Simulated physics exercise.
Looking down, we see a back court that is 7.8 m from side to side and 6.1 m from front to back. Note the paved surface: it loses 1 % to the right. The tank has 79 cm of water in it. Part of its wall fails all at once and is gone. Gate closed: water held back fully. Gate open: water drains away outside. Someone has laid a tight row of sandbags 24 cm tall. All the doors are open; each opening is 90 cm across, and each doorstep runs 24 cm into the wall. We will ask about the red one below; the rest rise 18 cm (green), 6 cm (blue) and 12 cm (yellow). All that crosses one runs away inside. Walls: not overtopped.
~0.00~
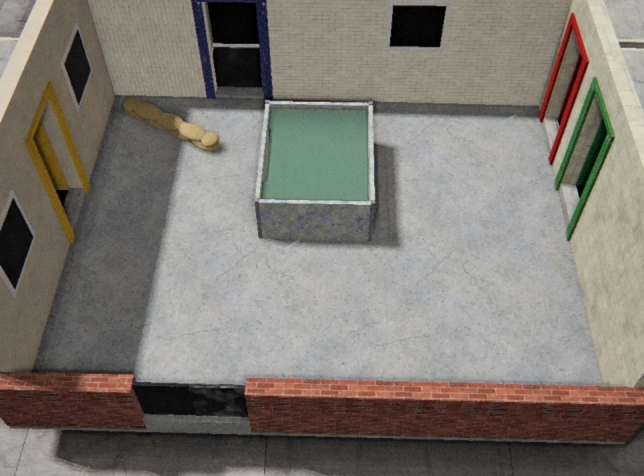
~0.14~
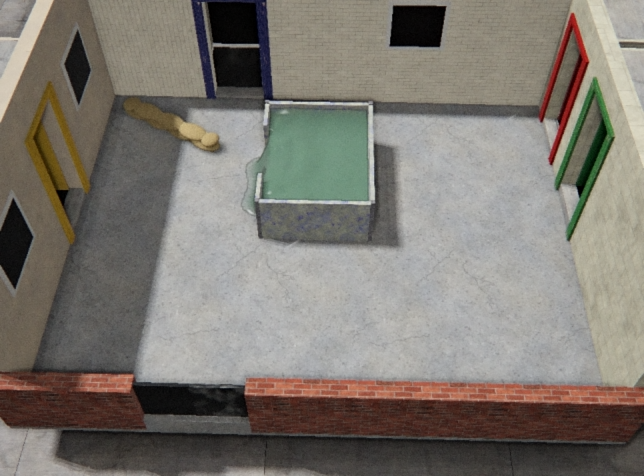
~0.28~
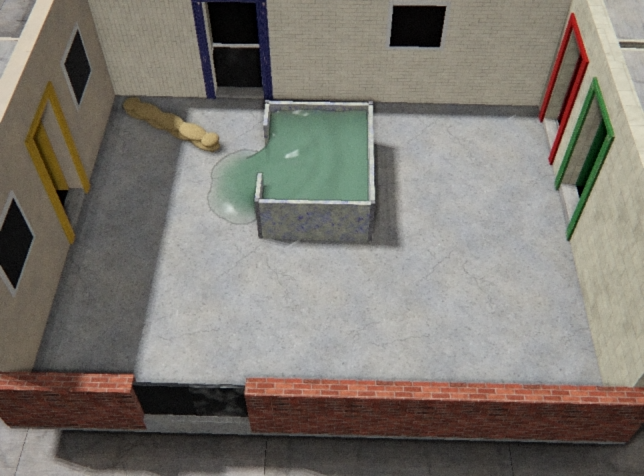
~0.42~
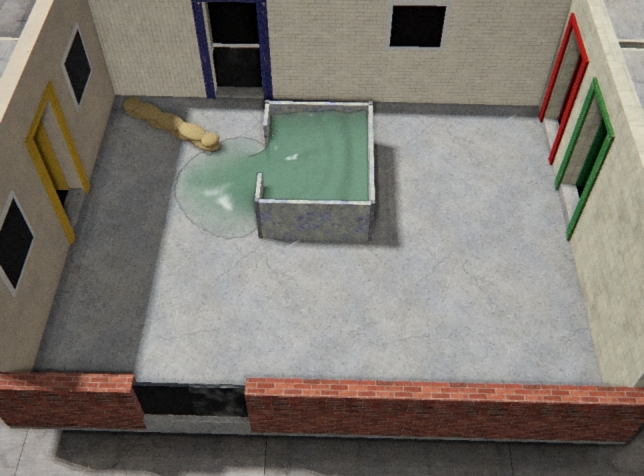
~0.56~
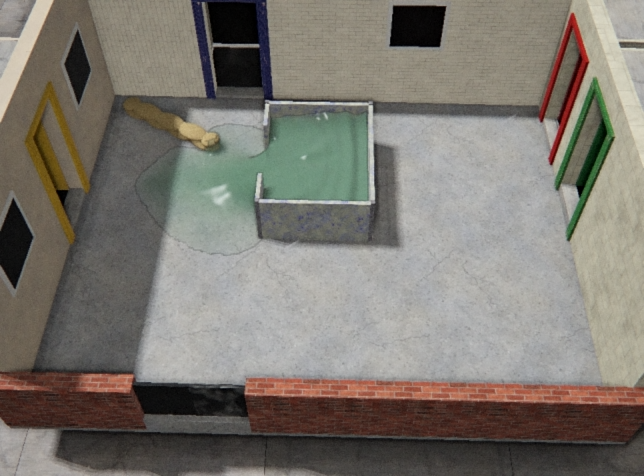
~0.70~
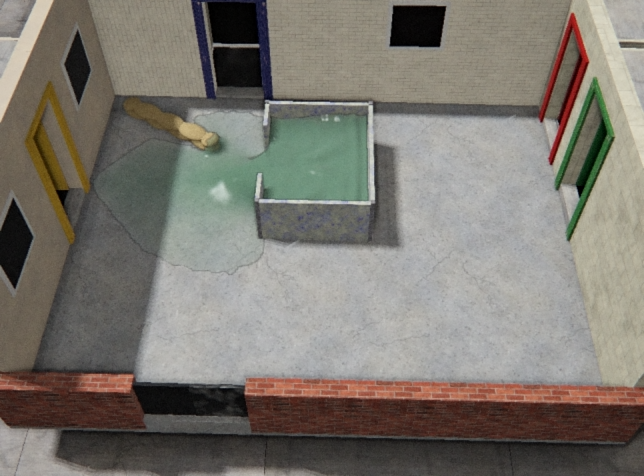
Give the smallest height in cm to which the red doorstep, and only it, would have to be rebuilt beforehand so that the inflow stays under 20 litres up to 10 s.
Roughly 5.5 cm.
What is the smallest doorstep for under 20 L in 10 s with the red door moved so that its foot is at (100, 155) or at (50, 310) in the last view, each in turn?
You'd want roughly 28 cm there first, then roughly 8.5 cm.
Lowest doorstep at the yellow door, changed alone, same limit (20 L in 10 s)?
For yellow, a step near 26 cm.
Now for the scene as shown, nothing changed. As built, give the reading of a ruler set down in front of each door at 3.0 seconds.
Red door 0 cm, green door 0 cm, blue door 12 cm, yellow door 21 cm.
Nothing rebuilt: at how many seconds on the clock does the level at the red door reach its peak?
It peaks at about 6.5 s.
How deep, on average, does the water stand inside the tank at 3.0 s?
Averaged depth comes out at about 30 cm.
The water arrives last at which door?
Last: Green.
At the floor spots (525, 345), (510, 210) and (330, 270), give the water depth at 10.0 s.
Roughly 5, then 7, then 3 cm.
After 1.4 s water covers 25 % of the floor, deepest (38 cm) near (95, 164); it has not reached the red door.
After 3.0 s water covers 30 % of the floor, deepest (32 cm) near (115, 100); it has not reached the red door.
After 10.0 s water covers 90 % of the floor, deepest (13 cm) near (558, 200); 7 cm at the red door, 0 litres in over its 11 cm doorstep.
At the red door as built, the water arrived by 5.8 s and peaked near 10 cm at 6.6 s.
With a doorstep of 4.5 cm, 32 litres would have come in within the 10 s; with 6 cm, 16 litres. So under 20 litres takes about 5.5 cm.
